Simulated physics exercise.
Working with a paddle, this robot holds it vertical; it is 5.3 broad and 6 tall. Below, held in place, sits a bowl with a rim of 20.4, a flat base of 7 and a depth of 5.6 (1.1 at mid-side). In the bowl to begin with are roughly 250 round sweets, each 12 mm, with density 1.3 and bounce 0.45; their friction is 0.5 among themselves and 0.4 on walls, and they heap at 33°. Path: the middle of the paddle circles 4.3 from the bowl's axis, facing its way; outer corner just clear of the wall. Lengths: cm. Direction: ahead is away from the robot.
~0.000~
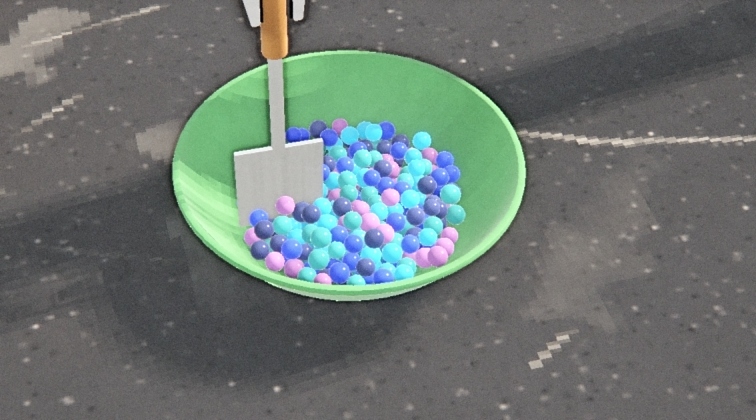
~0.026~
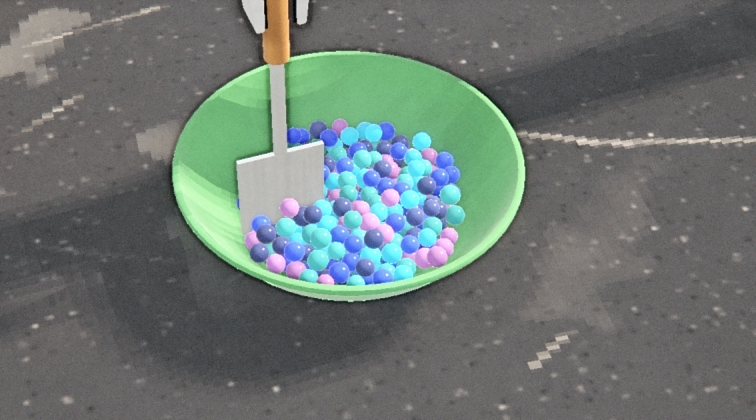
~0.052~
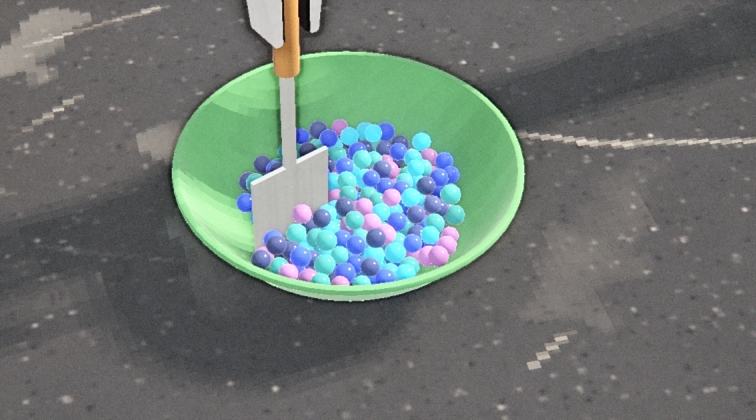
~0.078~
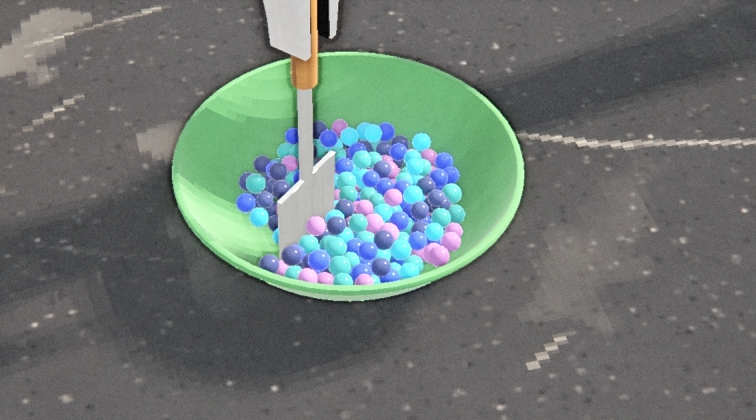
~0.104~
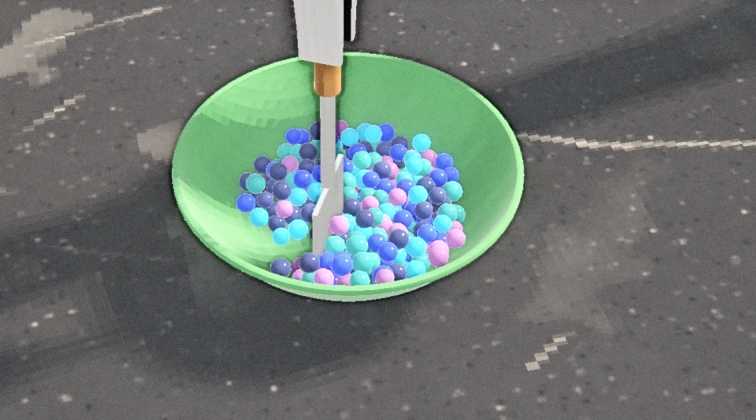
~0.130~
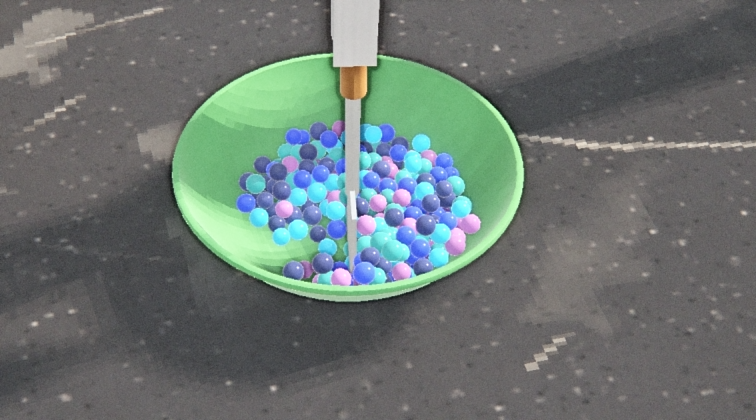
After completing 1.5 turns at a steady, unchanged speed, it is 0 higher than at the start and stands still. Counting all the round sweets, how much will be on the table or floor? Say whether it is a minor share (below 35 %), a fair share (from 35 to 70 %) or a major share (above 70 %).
A minor share.
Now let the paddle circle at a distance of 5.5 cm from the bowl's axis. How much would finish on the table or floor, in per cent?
Then about 20 per cent.
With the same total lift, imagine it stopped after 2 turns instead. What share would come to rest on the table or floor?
It would be around 30 percent.
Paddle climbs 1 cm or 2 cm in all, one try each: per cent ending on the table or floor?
Near 20 in a hundred, then 15 in a hundred.
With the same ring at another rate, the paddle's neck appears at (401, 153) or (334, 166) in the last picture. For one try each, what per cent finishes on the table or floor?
About 50 and 10 %.
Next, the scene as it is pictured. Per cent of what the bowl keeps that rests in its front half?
Roughly 45 percent of it.
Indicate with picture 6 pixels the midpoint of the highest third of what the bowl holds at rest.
Centre of top third: Approx. (402, 154).
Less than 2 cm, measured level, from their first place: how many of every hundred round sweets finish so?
Near 5 per cent of the pieces.
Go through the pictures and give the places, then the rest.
The first frame shows paddle neck at (278, 127), 0° round; upper third of the load around (356, 195), from x 245 to 455, top at y 125; 246 in the bowl.
The second frame shows paddle neck at (280, 133), 6° round; upper third of the load around (353, 199), from x 245 to 455, top at y 125.
The third frame shows paddle neck at (289, 146), 23° round; upper third of the load around (356, 208), from x 245 to 455, top at y 125.
The fourth frame shows paddle neck at (306, 157), 42° round; upper third of the load around (356, 216), from x 245 to 455, top at y 130.
The fifth frame shows paddle neck at (328, 165), 60° round; upper third of the load around (362, 224), from x 245 to 455, top at y 130.
The sixth frame shows paddle neck at (352, 167), 79° round; upper third of the load around (384, 225), from x 245 to 470, top at y 130; 246 in the bowl.
After 0.38 s, 258° round, highest piece 9 above the table; 224 in the bowl, 12 on the table or floor, 10 in flight or on the tool.
After 0.63 s, 76° round, highest piece 9 above the table; 198 in the bowl, 42 on the table or floor, 6 in flight or on the tool.
After 0.95 s, 180° round, highest piece 6 above the table; 188 in the bowl, 58 on the table or floor.
After 1.65 s, 180° round, highest piece 5 above the table; 188 in the bowl, 58 on the table or floor.
At rest, 188 in the bowl, 58 on the table or floor. That is 24 % on the table or floor.
